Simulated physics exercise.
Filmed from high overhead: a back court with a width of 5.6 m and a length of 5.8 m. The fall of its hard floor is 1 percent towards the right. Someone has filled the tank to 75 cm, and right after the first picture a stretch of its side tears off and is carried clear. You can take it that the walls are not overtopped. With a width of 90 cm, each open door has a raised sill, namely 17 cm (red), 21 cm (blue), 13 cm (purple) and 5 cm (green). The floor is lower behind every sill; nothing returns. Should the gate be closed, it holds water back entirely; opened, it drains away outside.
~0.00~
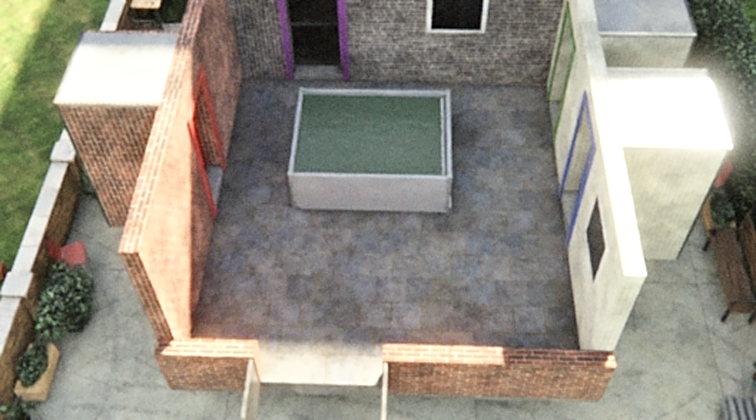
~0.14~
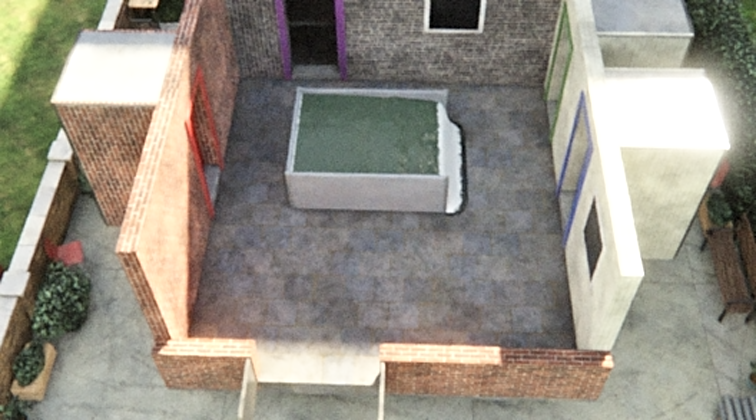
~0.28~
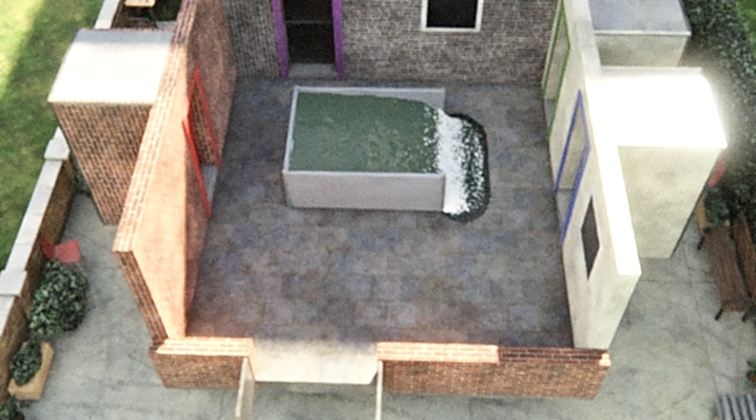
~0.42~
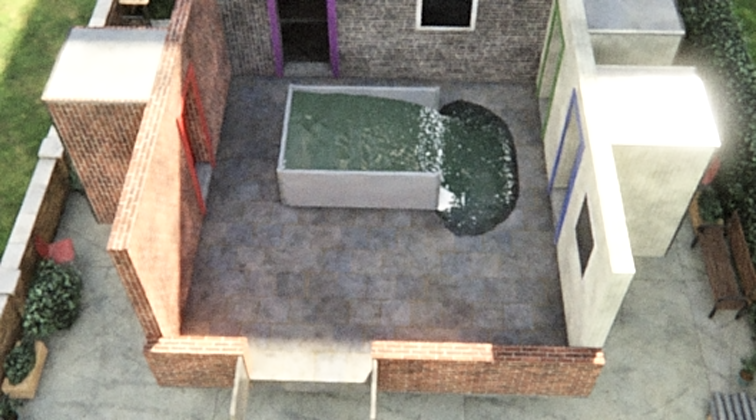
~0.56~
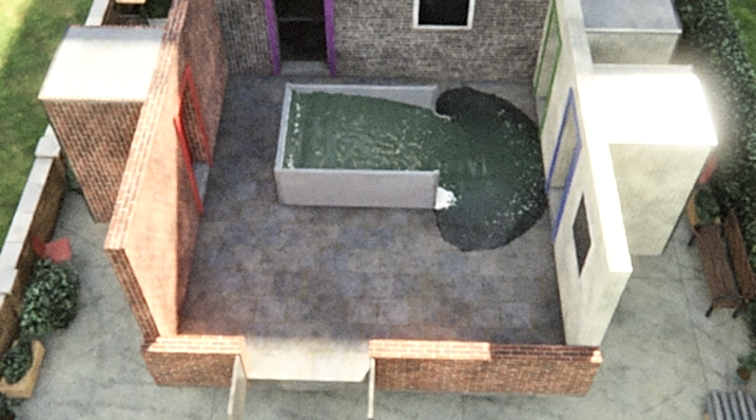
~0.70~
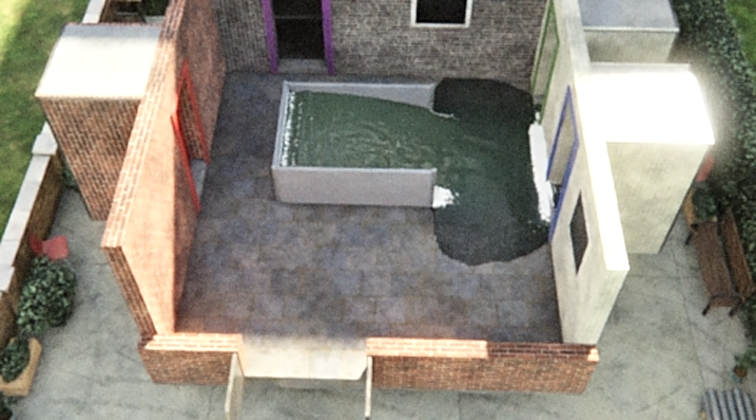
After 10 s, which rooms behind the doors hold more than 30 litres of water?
In the end red door: Within the limit. Blue door: Past the limit. Purple door: Within the limit. Green door: Past the limit.
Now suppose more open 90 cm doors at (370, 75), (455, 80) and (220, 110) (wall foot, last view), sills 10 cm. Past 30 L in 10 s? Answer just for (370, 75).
Well, for that spot the inflow stays beneath the mark.
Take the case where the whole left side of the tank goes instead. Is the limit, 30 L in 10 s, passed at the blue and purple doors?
Compared with the limit, blue is lower and purple is higher.
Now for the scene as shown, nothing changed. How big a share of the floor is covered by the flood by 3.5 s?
About 60 per cent.
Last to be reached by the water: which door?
That would be the red door.
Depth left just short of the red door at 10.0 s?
Around 9.5 cm deep.
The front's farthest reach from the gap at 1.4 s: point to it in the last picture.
I'd put it close to (562, 335).
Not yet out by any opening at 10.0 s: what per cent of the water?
I'd put it at some 70 percent still there.
After 1.4 s water covers 25 % of the floor and is deepest (52 cm) near (531, 164); red door not reached, blue door 36 cm at the sill, 31 L in, purple door not reached, green door 27 cm at the sill, 83 L in.
After 2.2 s water covers 30 % of the floor and is deepest (50 cm) near (531, 82); red door not reached, blue door 36 cm at the sill, 100 L in, purple door not reached, green door 31 cm at the sill, 235 L in.
After 3.5 s water covers 60 % of the floor and is deepest (32 cm) near (565, 358); red door not reached, blue door 22 cm at the sill, 149 L in, purple door 4 cm at the sill, 0 L in, green door 23 cm at the sill, 441 L in.
After 6.0 s water covers 95 % of the floor and is deepest (17 cm) near (205, 180); red door 10 cm at the sill, 0 L in, blue door 10 cm at the sill, 152 L in, purple door 6 cm at the sill, 0 L in, green door 13 cm at the sill, 608 L in.
After 10.0 s water covers 100 % of the floor and is deepest (16 cm) near (266, 75); red door 10 cm at the sill, 0 L in, blue door 8 cm at the sill, 152 L in, purple door 12 cm at the sill, 0 L in, green door 7 cm at the sill, 664 L in.
